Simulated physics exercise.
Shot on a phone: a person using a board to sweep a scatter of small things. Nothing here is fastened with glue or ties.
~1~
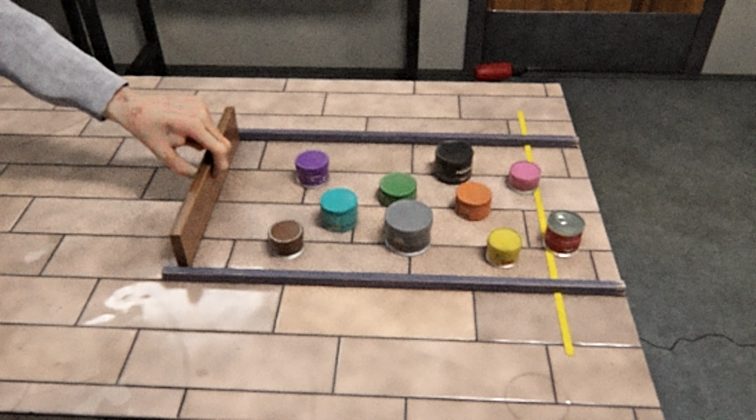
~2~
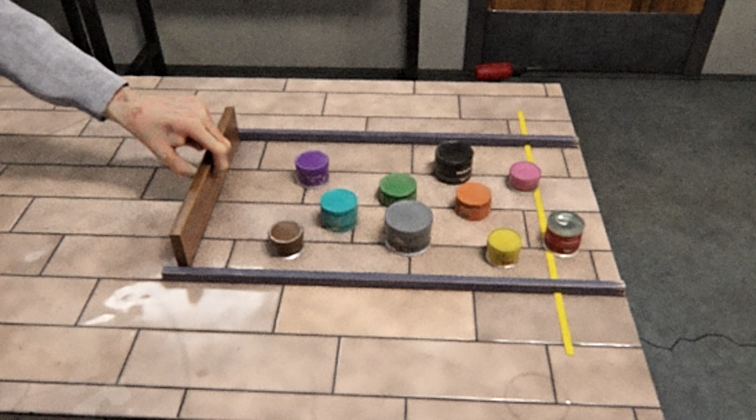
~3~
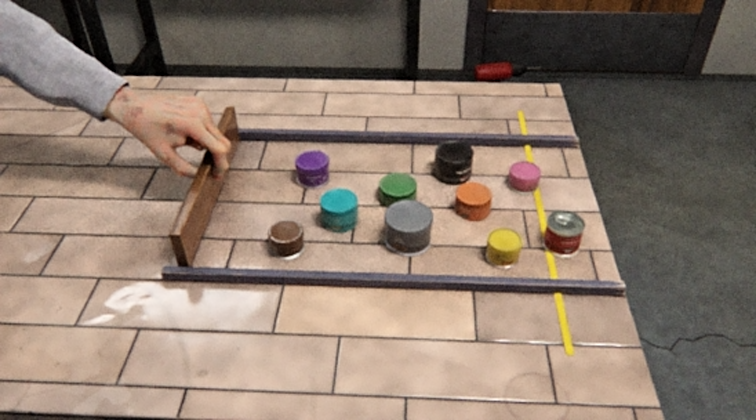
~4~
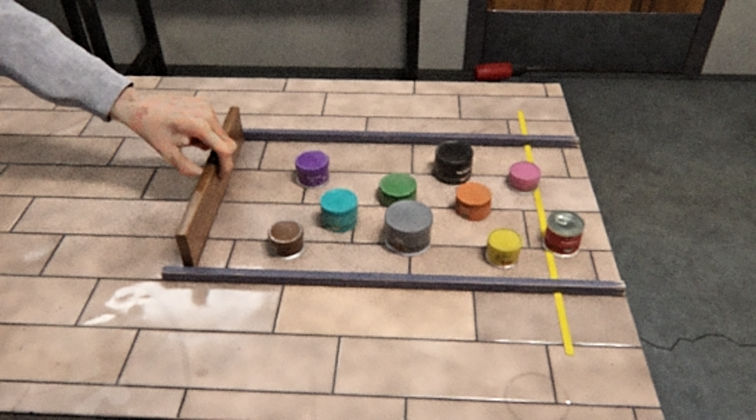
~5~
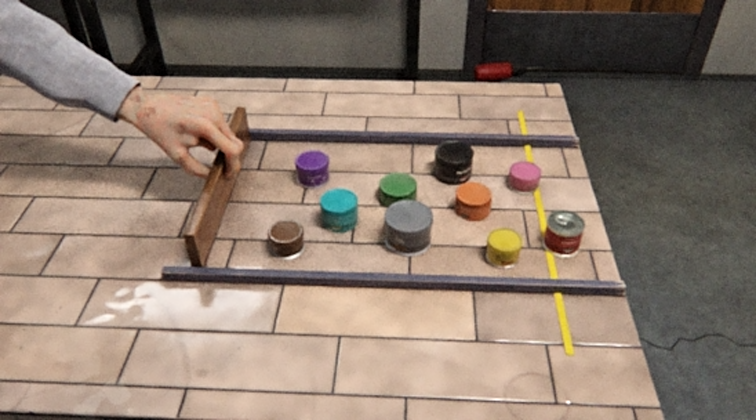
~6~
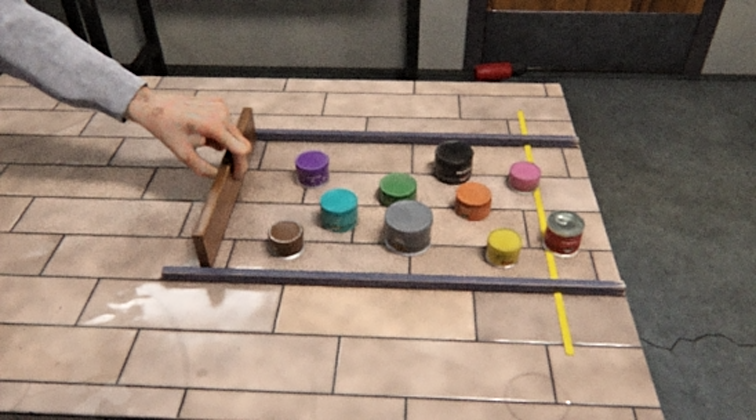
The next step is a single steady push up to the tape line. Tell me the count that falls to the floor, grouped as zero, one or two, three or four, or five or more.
Well, what drops off the end works out to one or two of them.
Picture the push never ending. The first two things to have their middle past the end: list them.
Going earliest first, it's the red tin and then the orange tub.
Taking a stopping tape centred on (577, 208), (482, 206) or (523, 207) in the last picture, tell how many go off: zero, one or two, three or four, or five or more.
In order: 5 or more, not one, either one or two.
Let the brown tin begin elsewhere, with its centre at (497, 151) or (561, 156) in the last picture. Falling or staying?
Taking them in order, it stays put and then it stays put.
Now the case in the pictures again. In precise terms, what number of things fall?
Result - number fallen: 2.
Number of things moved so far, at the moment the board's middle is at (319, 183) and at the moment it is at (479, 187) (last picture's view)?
First 2, then 10.
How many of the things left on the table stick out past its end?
Count of overhanging things: 2.
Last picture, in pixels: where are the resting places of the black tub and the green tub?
First: About (550, 149); second: About (570, 195).
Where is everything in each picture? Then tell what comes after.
In the first frame, red tin (564, 233); pink pot (524, 178); yellow pot (504, 248); board (209, 180); tape (540, 207).
In the second frame, pink pot (524, 178); orange tub (473, 201).
In the third frame, yellow pot (504, 248); green tub (398, 191).
In the fourth frame, red tin (563, 234); black tub (454, 163).
In the fifth frame, pink pot (524, 178); purple tin (313, 170).
In the sixth frame, red tin (563, 234); pink pot (524, 178); yellow pot (504, 248); board (229, 181); tape (540, 207).
Early on, none off yet; red tin at rest near (563, 234); pink pot at rest near (524, 178); yellow pot at rest near (504, 248).
Finally, the number that fall off is one or two; lost, orange tub and red tin.
